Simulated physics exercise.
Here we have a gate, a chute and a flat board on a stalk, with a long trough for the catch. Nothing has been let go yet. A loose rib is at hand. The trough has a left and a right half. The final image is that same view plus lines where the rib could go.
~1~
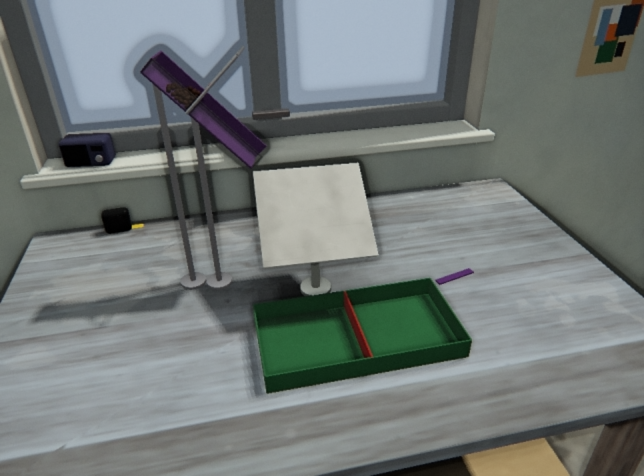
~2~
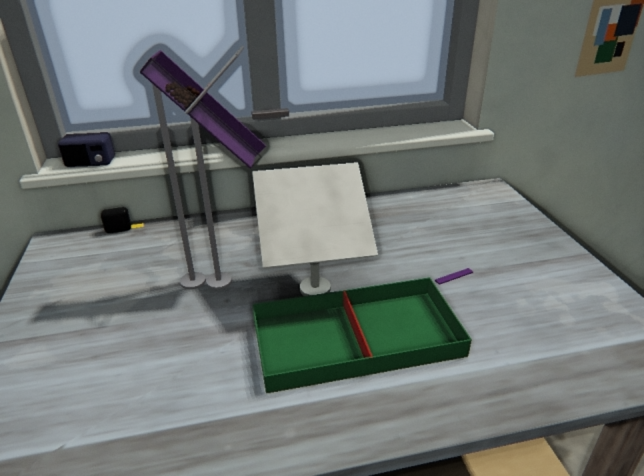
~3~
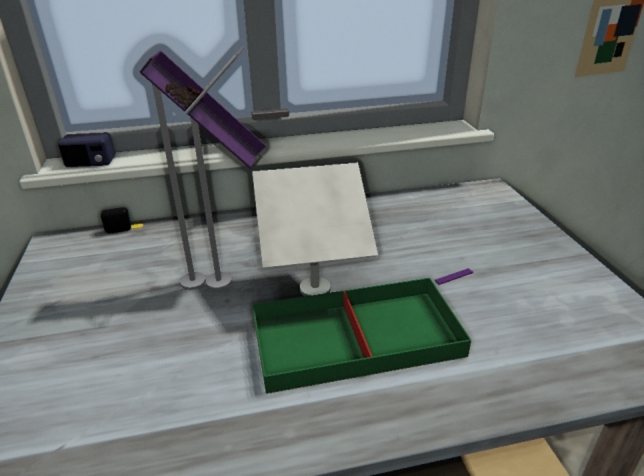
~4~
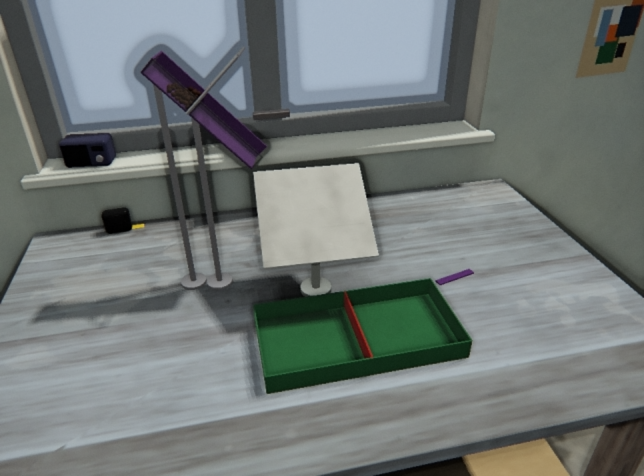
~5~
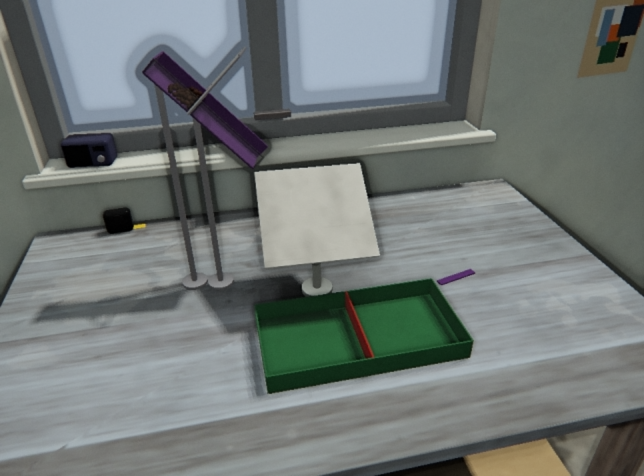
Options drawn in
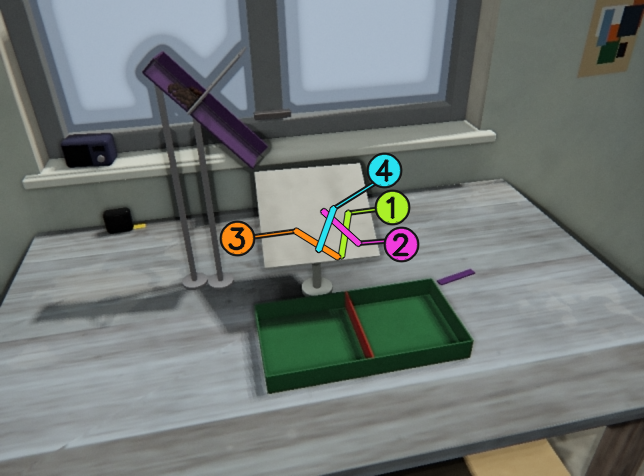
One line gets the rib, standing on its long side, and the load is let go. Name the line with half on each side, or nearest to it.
2 beats the others.
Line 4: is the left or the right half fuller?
More lands on the left.
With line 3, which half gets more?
The right half.
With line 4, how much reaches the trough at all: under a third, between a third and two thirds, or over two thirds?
Over two thirds.
On the marked copy, line 1 from (348, 213) to (341, 255); line 2 from (323, 211) to (358, 243); line 3 from (296, 231) to (337, 256); line 4 from (333, 208) to (318, 249).
Choosing 1, of what is caught, all but a few in the left half, only a few in the right.
Choosing 2, of what is caught, close to half in the left half, close to half in the right.
Choosing 3, of what is caught, close to a quarter in the left half, the bulk in the right.
Choosing 4, of what is caught, all but a few in the left half, a small share in the right.
